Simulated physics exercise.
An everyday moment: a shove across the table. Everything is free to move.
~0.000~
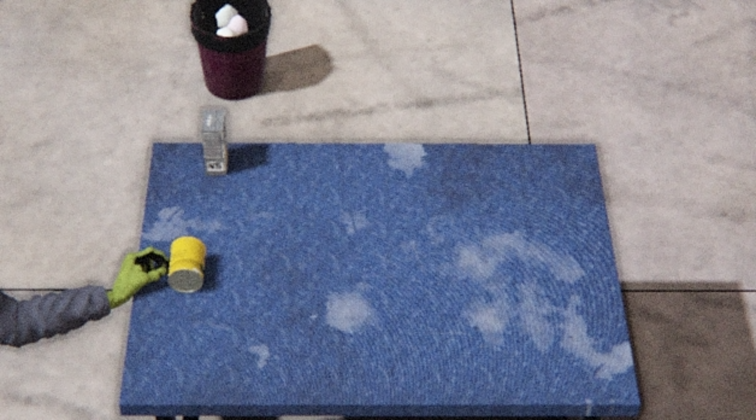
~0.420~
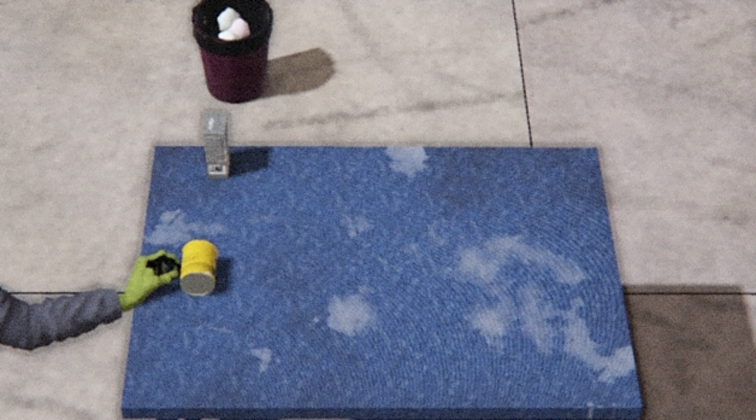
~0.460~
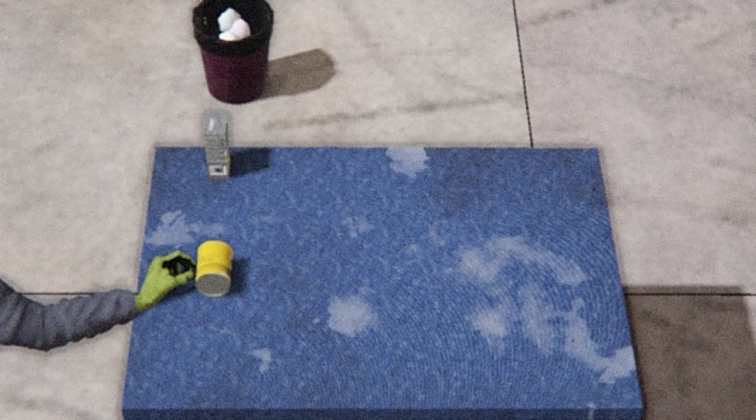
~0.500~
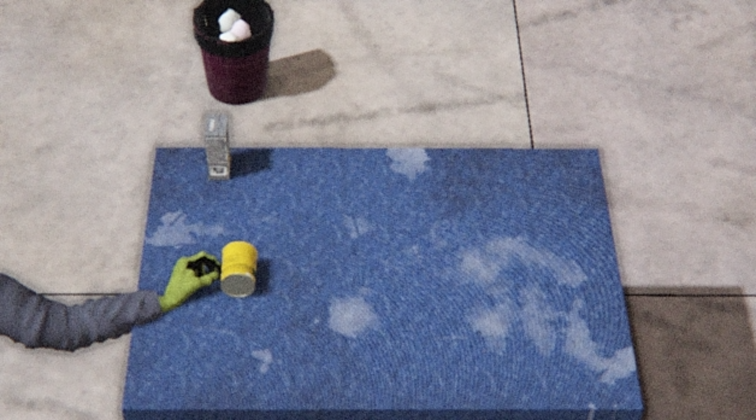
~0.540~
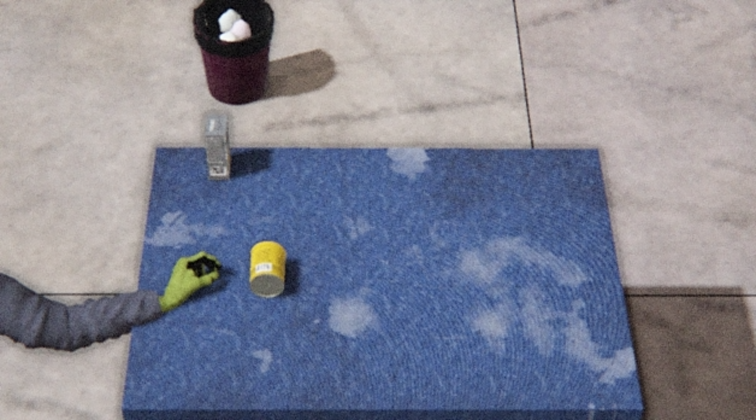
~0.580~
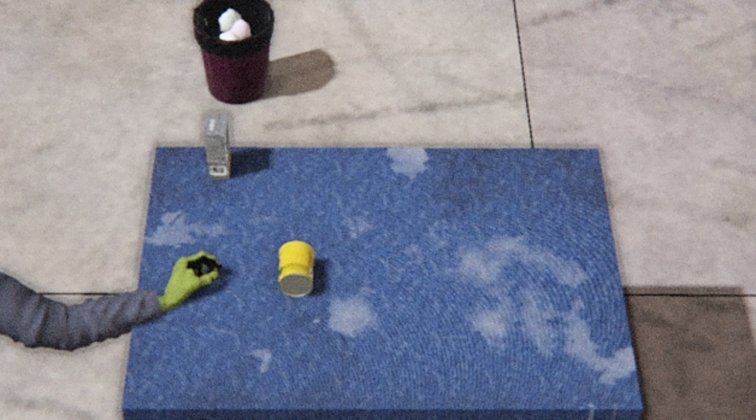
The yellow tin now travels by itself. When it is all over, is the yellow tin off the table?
The yellow tin falls off the table.
Around 0.78 s, yellow tin displaced well along near (434, 270).
Around 1.08 s, yellow tin now off the table.
Around 1.48 s, things are still on the move.
Finally (1.6 s), off the table, yellow tin.
